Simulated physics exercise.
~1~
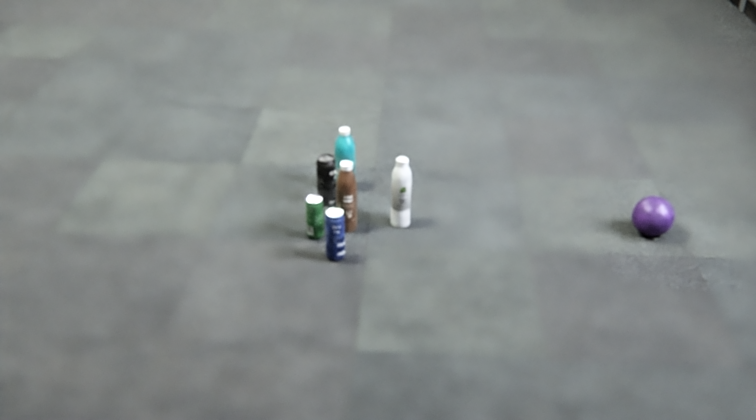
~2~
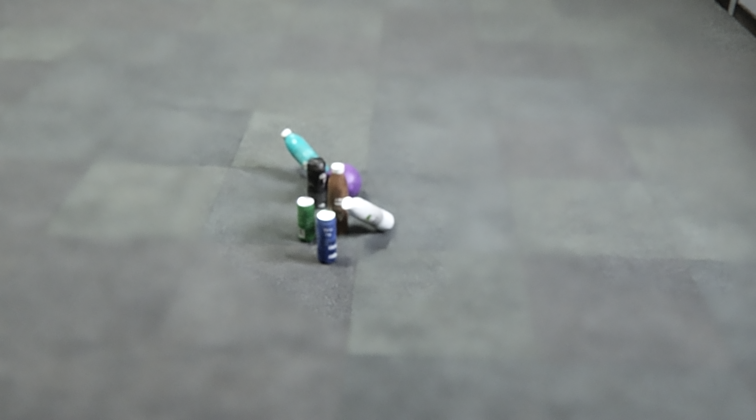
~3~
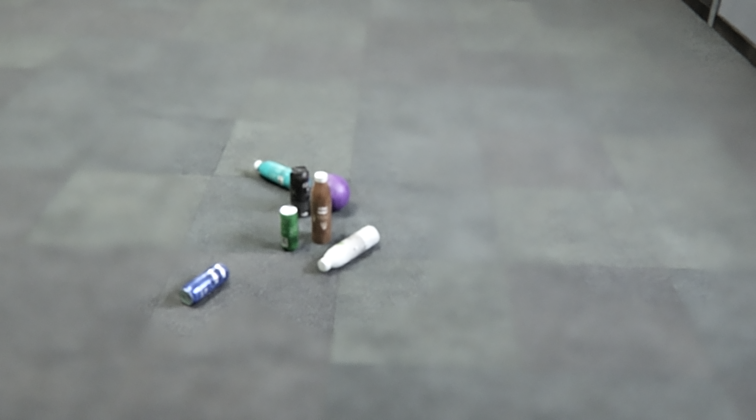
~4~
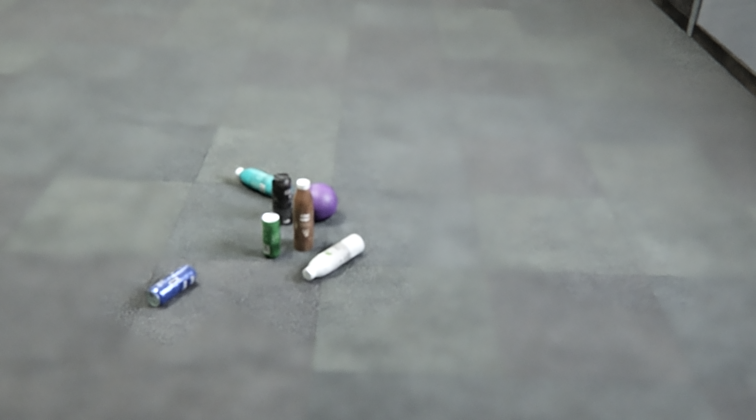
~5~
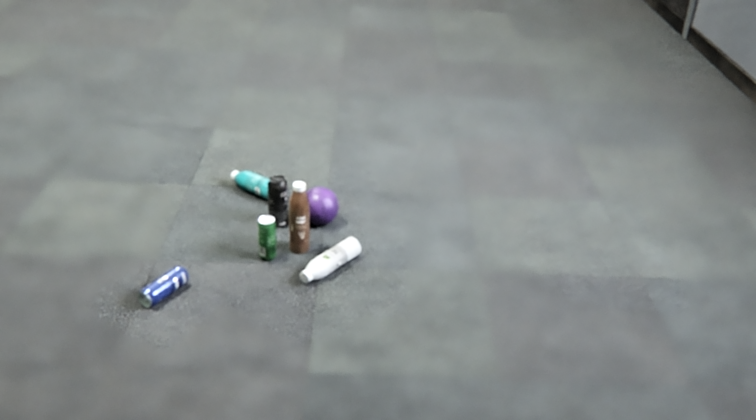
White bottle, turquoise bottle and blue can toppling as a purple ball rolls left into the group, three others staying upright.
